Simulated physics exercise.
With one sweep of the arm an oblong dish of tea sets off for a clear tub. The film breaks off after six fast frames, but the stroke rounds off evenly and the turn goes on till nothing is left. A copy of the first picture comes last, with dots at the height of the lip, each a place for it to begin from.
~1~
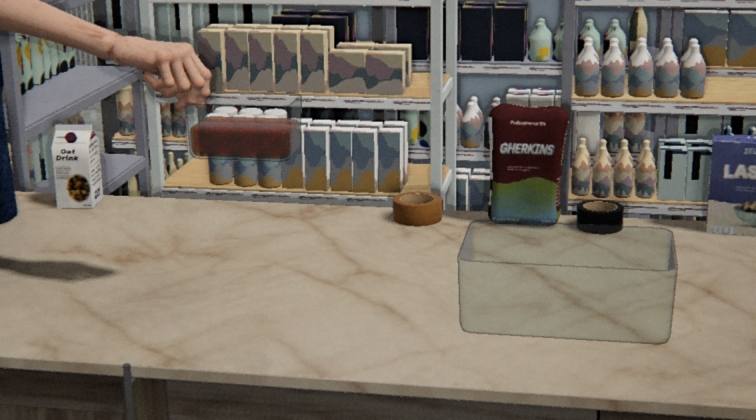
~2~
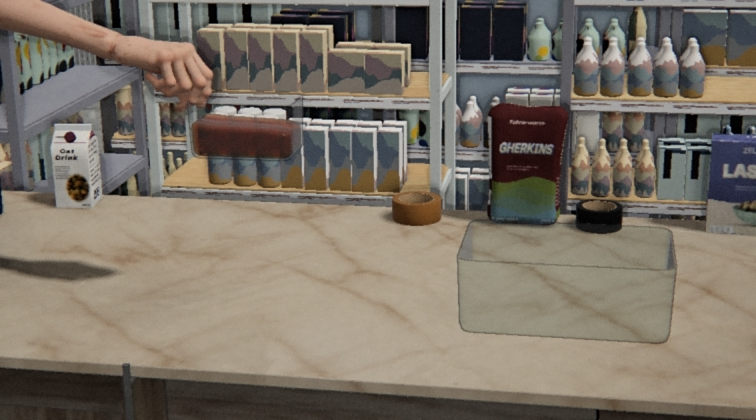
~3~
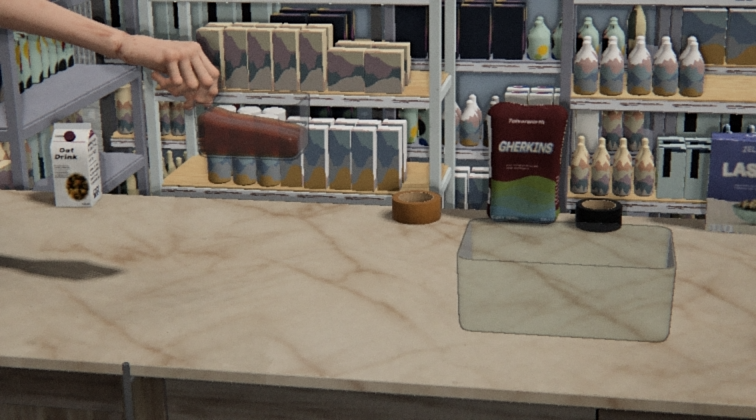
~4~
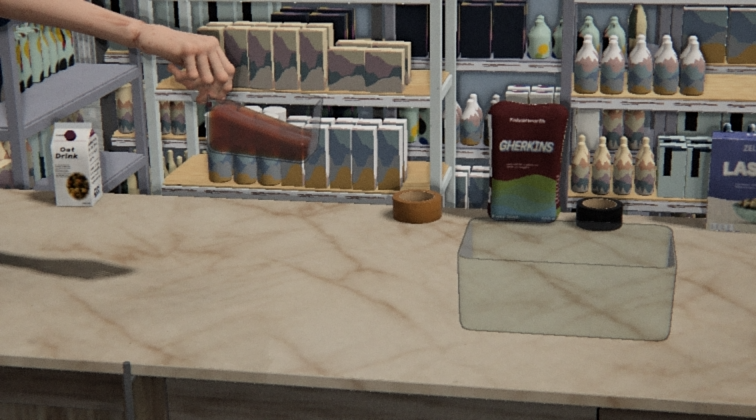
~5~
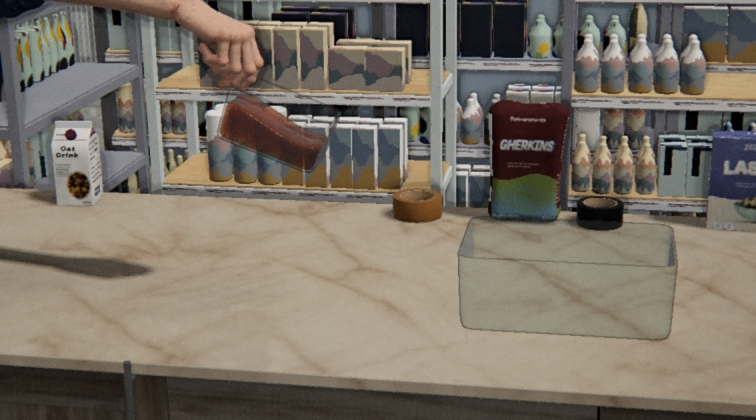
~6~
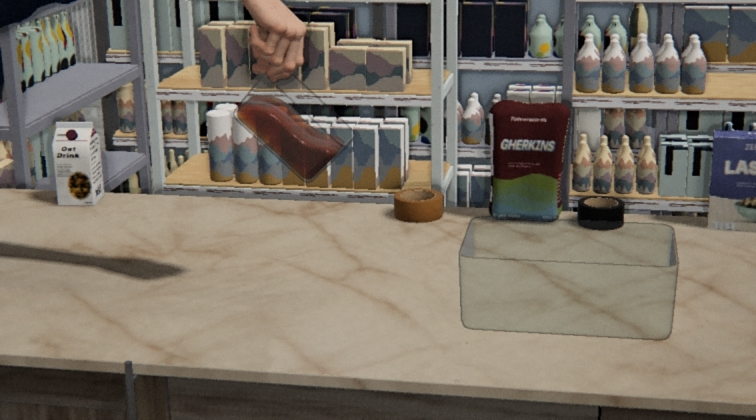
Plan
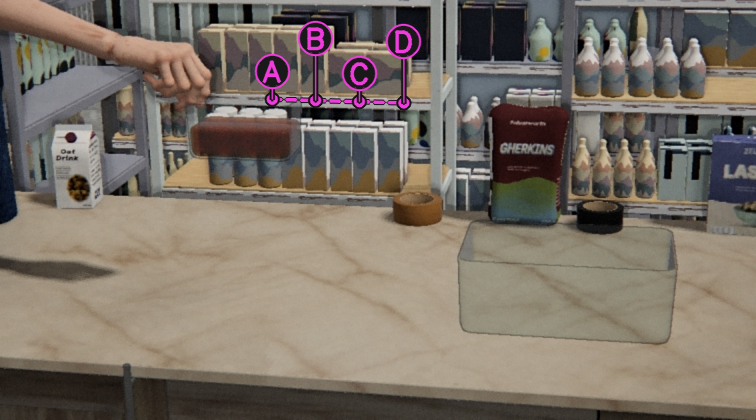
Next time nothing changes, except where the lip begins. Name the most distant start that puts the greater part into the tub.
That is spot C.
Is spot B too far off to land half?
Yes, that goes wrong.
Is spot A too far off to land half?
Yes, it does.
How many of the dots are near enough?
Two of them.
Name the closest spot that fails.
B.
On the marked copy, A at (272, 99); B at (315, 100); C at (359, 101); D at (403, 103).
With A, about 0 % lands in the tub, 99 % falls short.
With B, about 9 % lands in the tub, 86 % falls short and 5 % goes beside or beyond.
With C, about 71 % lands in the tub, 24 % falls short and 5 % goes beside or beyond.
With D, about 89 % lands in the tub, 3 % falls short and 8 % goes beside or beyond.
